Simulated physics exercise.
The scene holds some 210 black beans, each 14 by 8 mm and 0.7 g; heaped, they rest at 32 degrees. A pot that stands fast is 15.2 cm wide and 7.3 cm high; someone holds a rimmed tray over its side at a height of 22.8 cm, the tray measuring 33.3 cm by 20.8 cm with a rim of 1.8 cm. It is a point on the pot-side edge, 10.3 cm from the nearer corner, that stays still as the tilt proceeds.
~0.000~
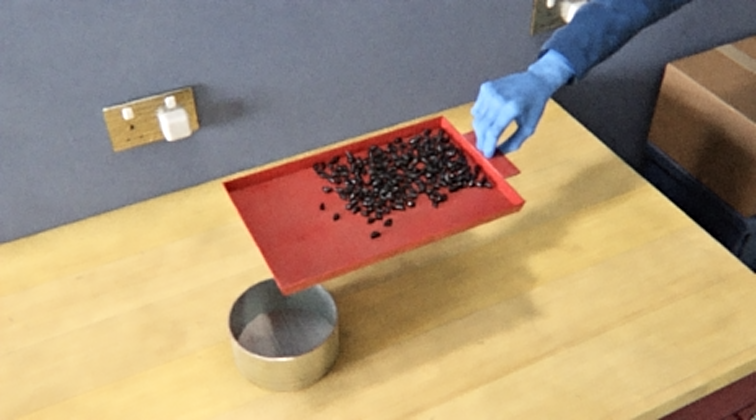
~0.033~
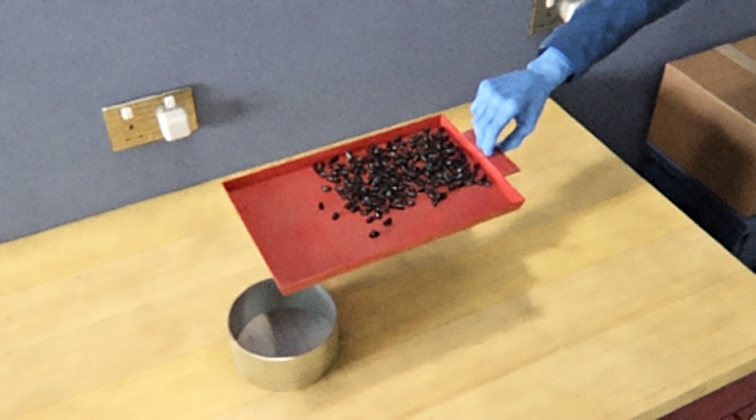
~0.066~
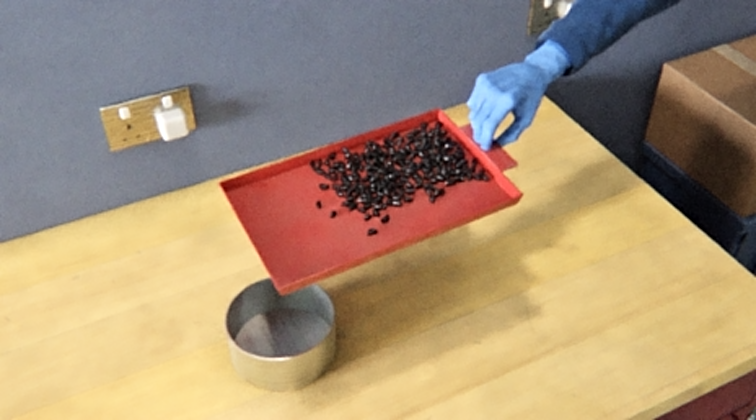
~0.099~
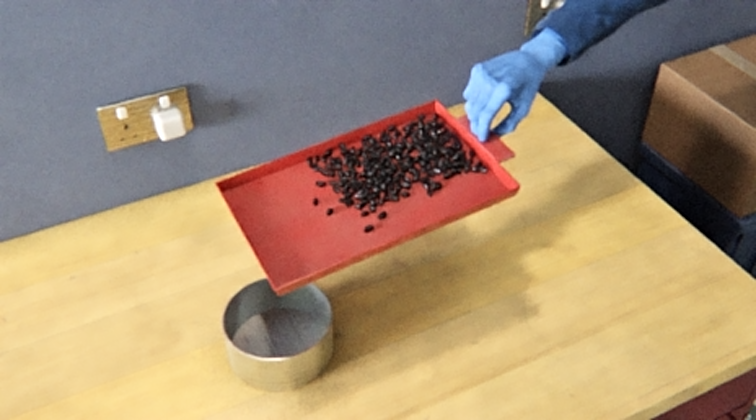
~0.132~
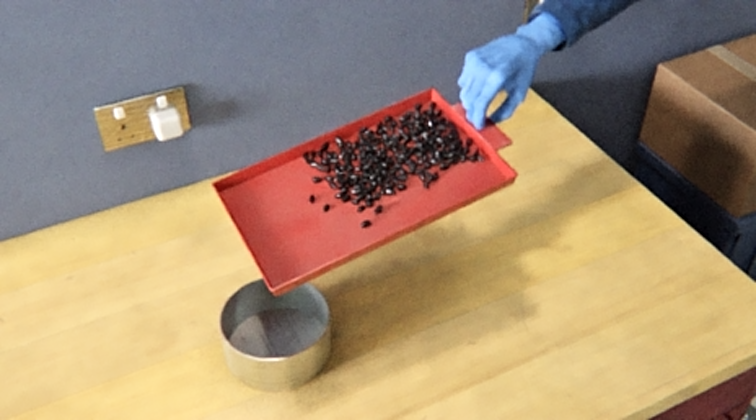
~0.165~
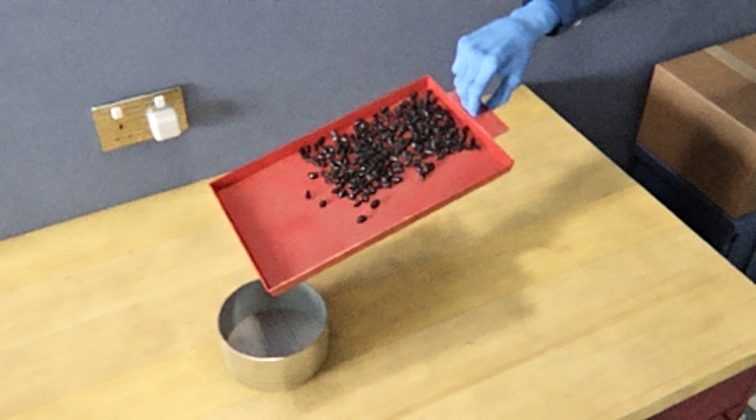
We see a blue-gloved hand holding a red rimmed tray of small black beans above a round metal pot on a wooden table, then raising the right end so the tray tilts modestly down to the left.
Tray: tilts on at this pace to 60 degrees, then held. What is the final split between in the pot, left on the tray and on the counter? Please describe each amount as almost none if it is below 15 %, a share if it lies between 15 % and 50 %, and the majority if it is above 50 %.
Pot - almost none, left on the tray - a share, counter - the majority.
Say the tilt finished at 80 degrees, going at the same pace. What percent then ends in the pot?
Roughly 0 %.
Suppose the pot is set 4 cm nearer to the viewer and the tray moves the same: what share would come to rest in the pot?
Then about 0 per cent.
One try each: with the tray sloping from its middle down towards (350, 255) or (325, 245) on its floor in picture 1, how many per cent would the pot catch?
Approximately 0 percent, then 0 percent.
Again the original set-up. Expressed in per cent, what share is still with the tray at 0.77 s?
Some 40 per cent of the load.
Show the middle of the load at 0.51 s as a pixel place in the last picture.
Look near (296, 131) in the last picture.
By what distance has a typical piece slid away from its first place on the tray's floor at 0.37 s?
By then it sits near 1 cm from where it began.
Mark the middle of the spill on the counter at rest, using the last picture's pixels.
(141, 409).
After 0.37 s, tilt 37 degrees; the tray holds 100 %, the pot 0 %.
After 0.51 s, tilt 54 degrees; the tray holds 100 %, the pot 0 %.
After 0.77 s, tilt 60 degrees; the tray holds 40 %, the pot 0 %.
By 2.5 s all is still; pot 0 %, tray 25 %, counter 75 %.
